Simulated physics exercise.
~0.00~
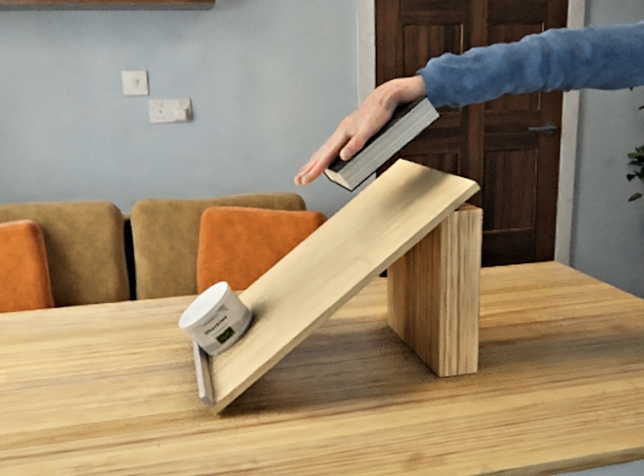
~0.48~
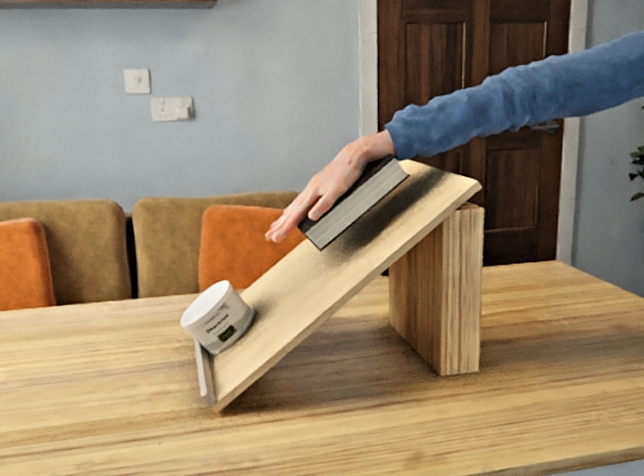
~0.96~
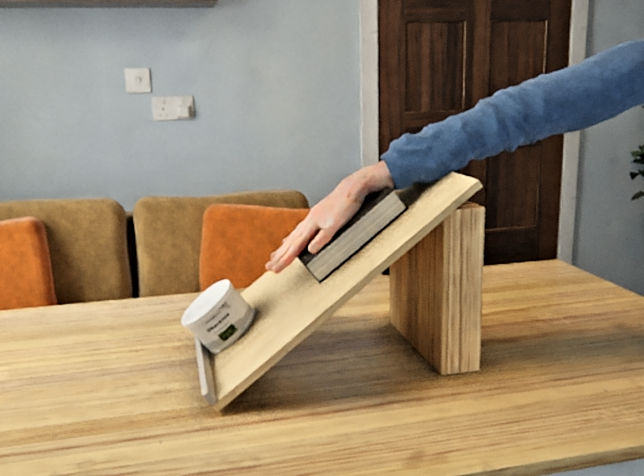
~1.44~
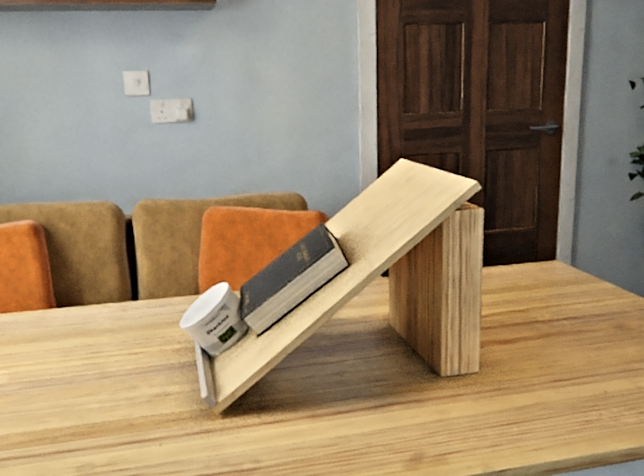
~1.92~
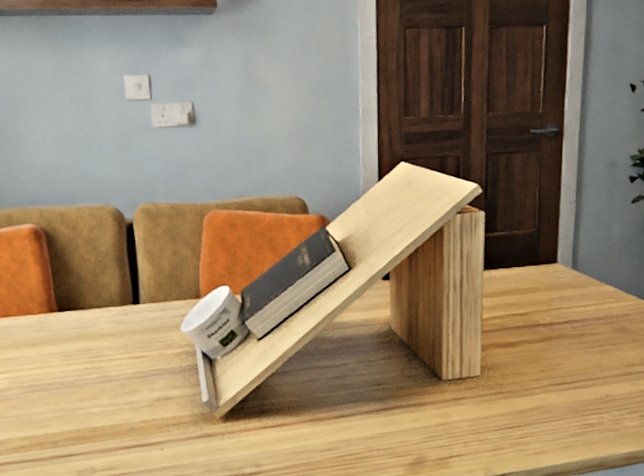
At first, a hand in a blue sleeve holds a black book above the upper part of a sloping wooden board, which leans on a wooden block on a table. A white tub sits near the board's lower end, by a small ledge. The hand lowers the book to the left and sets it flat on the slope. Once the hand has let go and gone from view, the book slides down the board toward the tub. It ends resting on the slope right against the tub, which stays in its place.
